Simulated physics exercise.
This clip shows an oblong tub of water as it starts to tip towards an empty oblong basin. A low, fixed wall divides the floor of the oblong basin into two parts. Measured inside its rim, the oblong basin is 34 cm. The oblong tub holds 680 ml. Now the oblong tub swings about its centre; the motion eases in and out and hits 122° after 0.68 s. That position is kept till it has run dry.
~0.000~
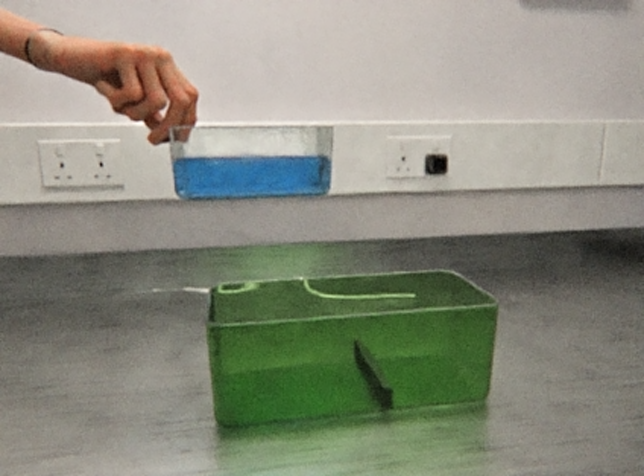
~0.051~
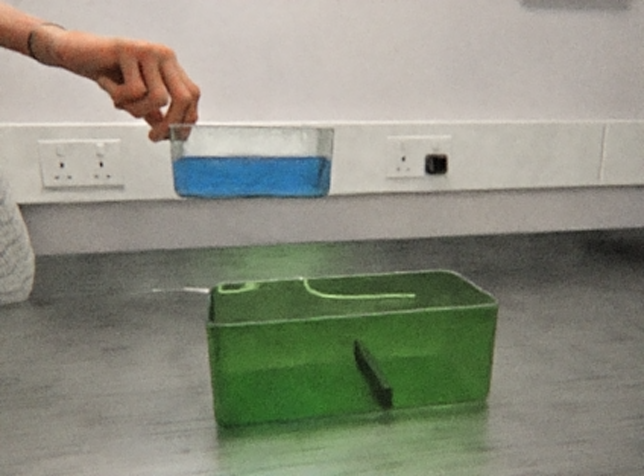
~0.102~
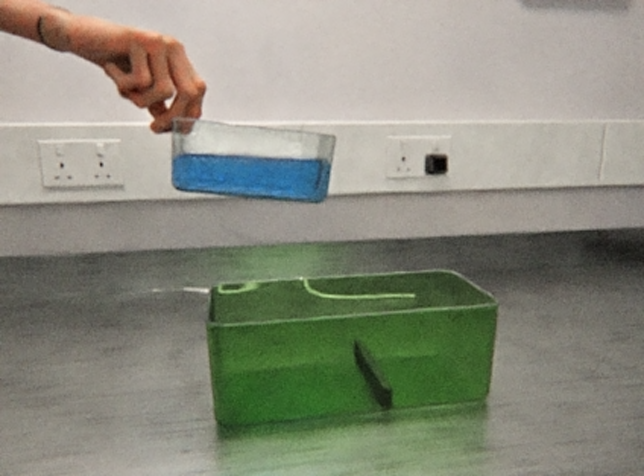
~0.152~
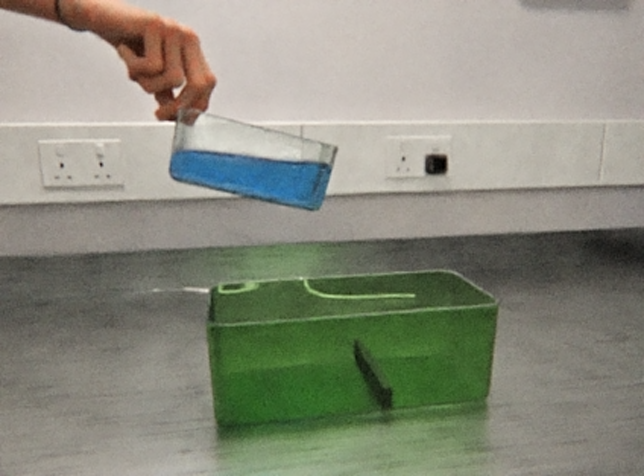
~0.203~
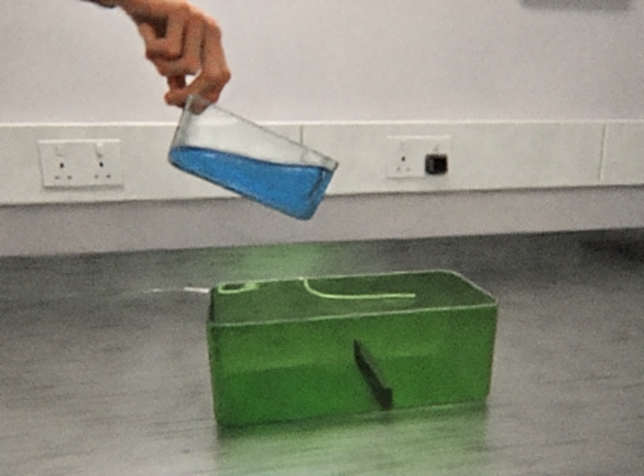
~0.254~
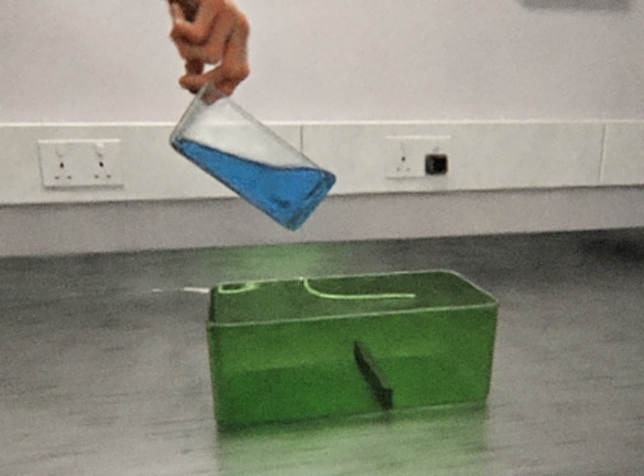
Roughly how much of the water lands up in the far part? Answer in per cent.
Around 35 %.
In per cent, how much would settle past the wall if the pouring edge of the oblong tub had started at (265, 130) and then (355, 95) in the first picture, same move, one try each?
It comes to 25 per cent, and then 50 per cent.
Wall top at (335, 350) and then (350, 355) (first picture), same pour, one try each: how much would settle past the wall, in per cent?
One try each: Around 70 percent and then around 55 percent.
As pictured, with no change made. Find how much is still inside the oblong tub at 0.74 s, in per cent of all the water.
0 %.
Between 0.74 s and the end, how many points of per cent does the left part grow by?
Near 4 percent, more or less.
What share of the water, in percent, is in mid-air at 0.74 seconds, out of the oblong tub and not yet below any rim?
Something like 8 per cent of the total.
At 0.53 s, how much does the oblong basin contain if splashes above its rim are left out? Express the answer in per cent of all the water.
I reckon close to 50 percent of it.
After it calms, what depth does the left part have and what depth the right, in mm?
Final reading - left some 14 mm, right some 14 mm.
After 0.53 s the tilt is 108° and 8 per cent is still to pour, 27 is left of the wall and 23 right of it.
After 0.74 s the tilt is 122° and 0 per cent is still to pour, 56 is left of the wall and 34 right of it.
After 0.95 s the tilt is 122° and 0 per cent is still to pour, 60 is left of the wall and 35 right of it.
After 1.18 s the tilt is 122° and 0 per cent is still to pour, 61 is left of the wall and 35 right of it.
In the end 61 per cent lies left of the wall, 35 right of it and 4 outside.
